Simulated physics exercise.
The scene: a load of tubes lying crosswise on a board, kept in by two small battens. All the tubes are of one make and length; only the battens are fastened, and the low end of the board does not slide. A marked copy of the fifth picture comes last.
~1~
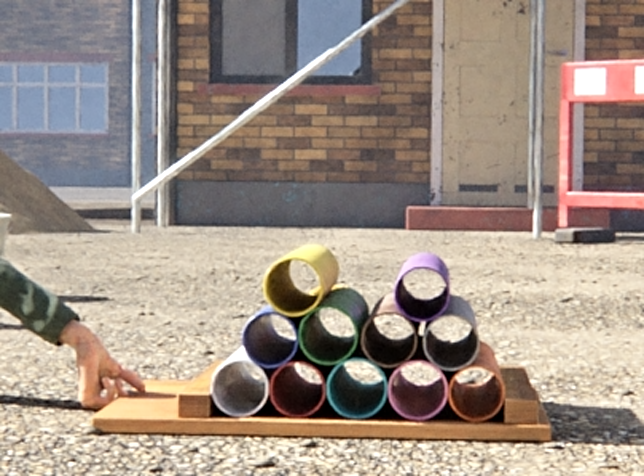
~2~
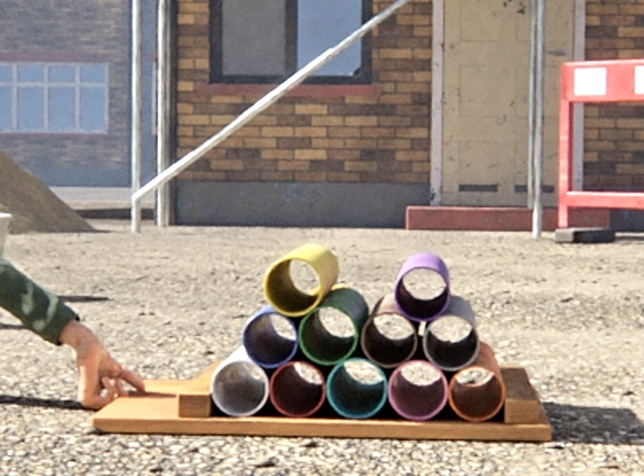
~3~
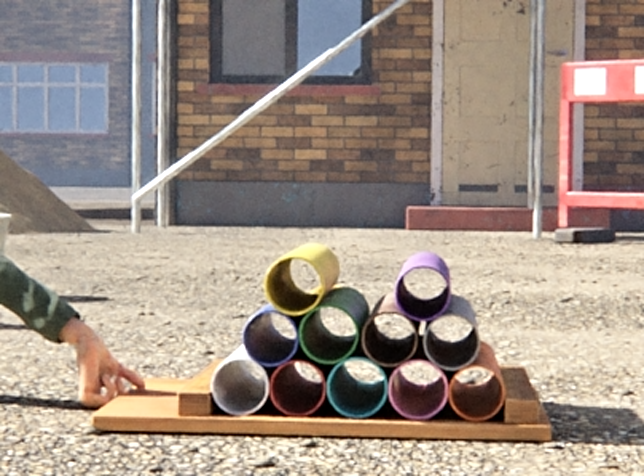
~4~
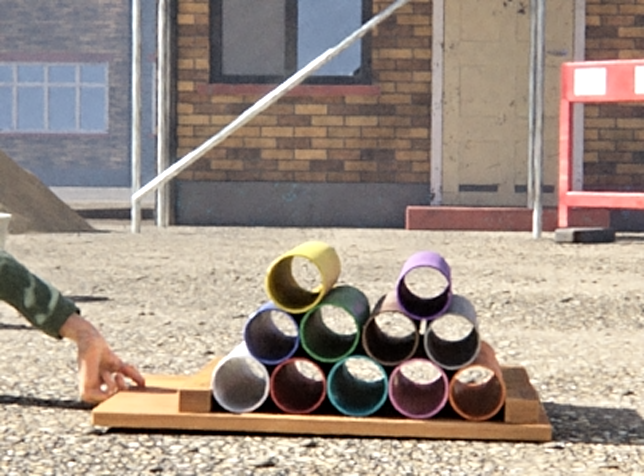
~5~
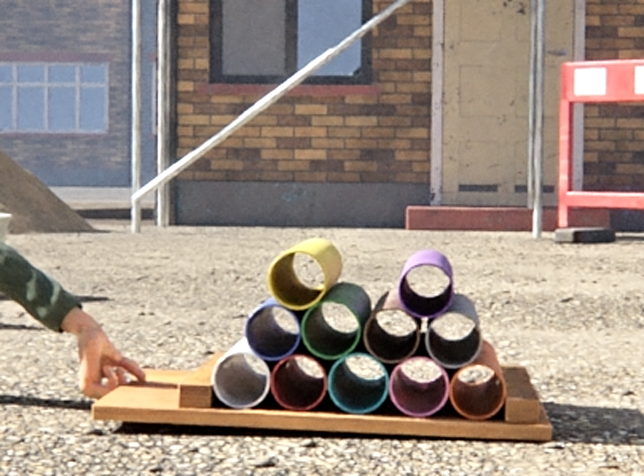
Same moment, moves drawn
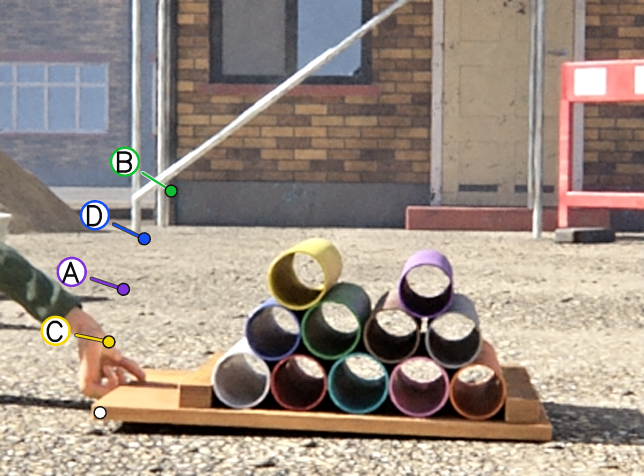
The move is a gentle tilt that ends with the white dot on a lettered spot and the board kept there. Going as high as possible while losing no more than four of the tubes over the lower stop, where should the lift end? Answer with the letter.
It can be raised to D.
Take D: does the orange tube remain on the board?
Yes, with D.
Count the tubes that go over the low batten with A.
With A, none.
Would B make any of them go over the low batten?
Yes, at B.
On the marked copy, A at (123, 290); B at (171, 191); C at (109, 342); D at (144, 239); the white dot at (100, 413).
With D. Early on, board at 16°.
Further on, board at 25°.
At the end, board at 25°, none over the low batten.
As for the rest, A none over the low batten; B six over the low batten; C none over the low batten.
